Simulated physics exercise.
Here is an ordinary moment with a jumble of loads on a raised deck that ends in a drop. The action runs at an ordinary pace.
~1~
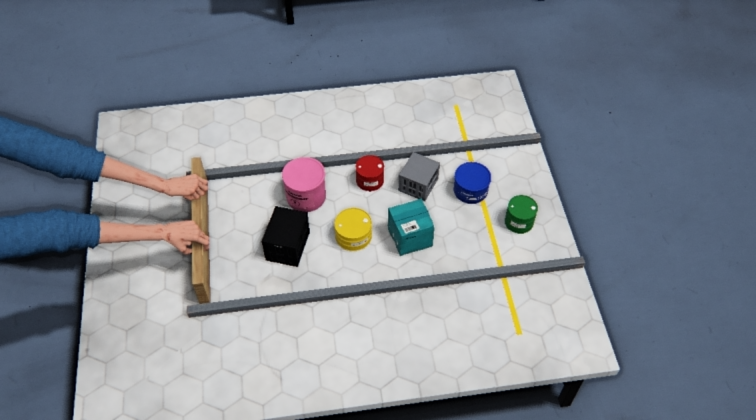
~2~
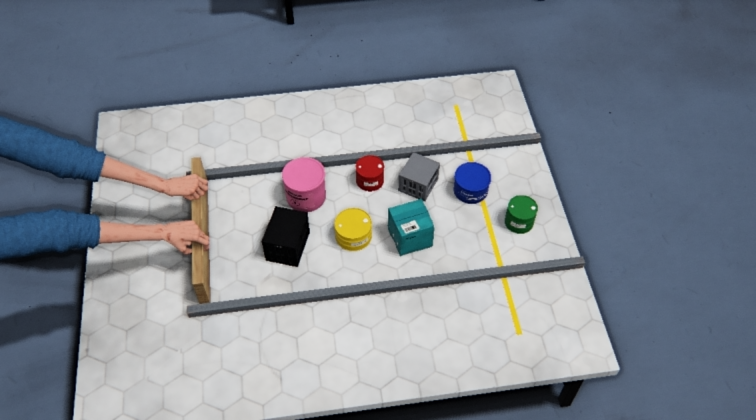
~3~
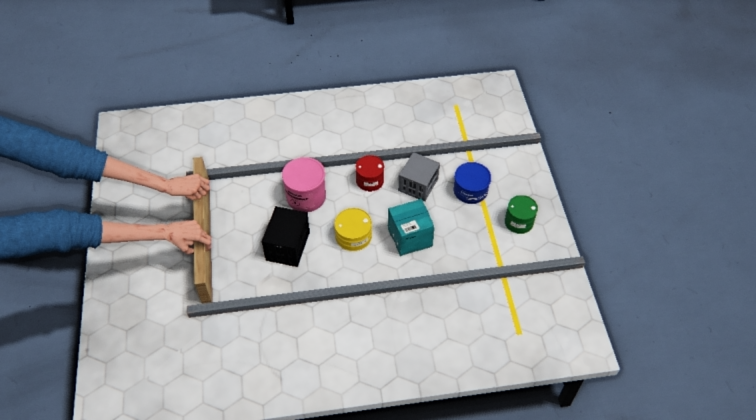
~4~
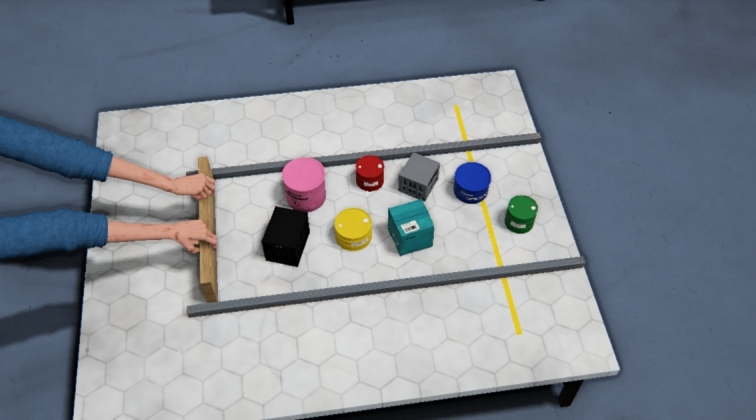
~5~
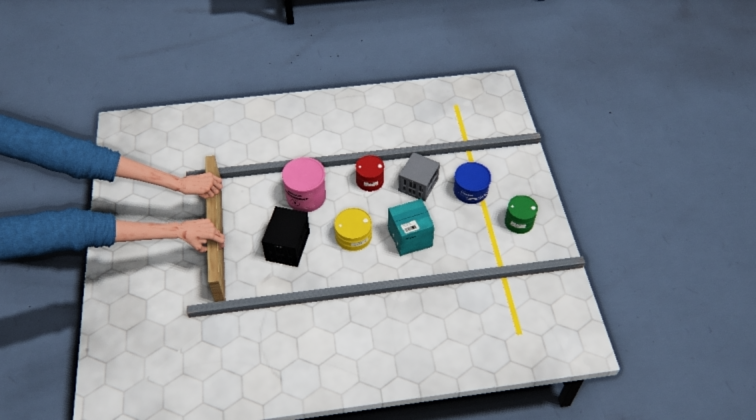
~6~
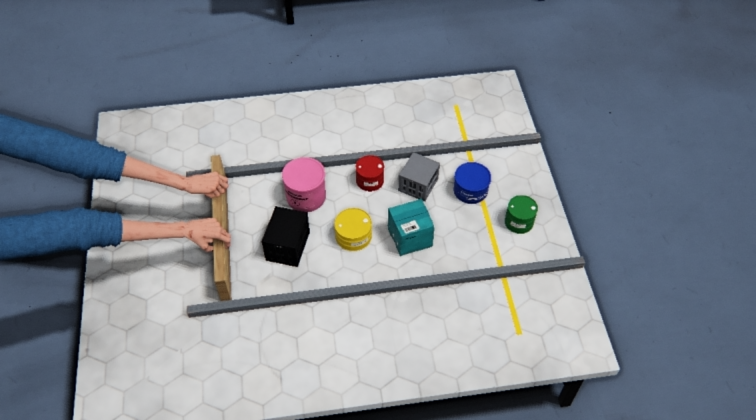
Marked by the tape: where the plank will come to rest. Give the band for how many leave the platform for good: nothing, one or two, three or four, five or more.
Looks to me like the count going over is a one or a two.
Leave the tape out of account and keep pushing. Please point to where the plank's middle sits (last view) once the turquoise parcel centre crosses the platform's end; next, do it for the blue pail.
The middle is at (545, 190) when it's the turquoise parcel, and at (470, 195) when it's the blue pail.
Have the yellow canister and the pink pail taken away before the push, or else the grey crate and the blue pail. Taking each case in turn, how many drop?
Count: 1 (first case); 0 (second).
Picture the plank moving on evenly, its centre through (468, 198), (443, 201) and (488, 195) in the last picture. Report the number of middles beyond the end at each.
Past-the-end tally - position 1: 0, position 2: 0, position 3: 1.
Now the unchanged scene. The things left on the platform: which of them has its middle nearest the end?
Green canister.
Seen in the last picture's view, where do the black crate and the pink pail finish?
Near (506, 209) and (500, 175).
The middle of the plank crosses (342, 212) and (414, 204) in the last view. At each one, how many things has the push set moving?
5 and 7.
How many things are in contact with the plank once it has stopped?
My count gives 4.
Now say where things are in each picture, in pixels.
In the first picture, green canister (521, 215); blue pail (472, 183); grey crate (419, 177); plank (201, 229); tape (484, 208).
In the second picture, blue pail (472, 183); red canister (370, 174).
In the third picture, grey crate (419, 177); turquoise parcel (411, 227).
In the fourth picture, green canister (521, 215); plank (208, 228).
In the fifth picture, blue pail (472, 183); pink pail (305, 185).
In the sixth picture, green canister (521, 215); blue pail (472, 183); grey crate (419, 177); plank (221, 227); tape (484, 208).
Soon after, none off yet; green canister at rest near (521, 215); blue pail at rest near (472, 183); grey crate at rest near (419, 177).
In the end, the number that fall off is one or two; gone, blue pail.
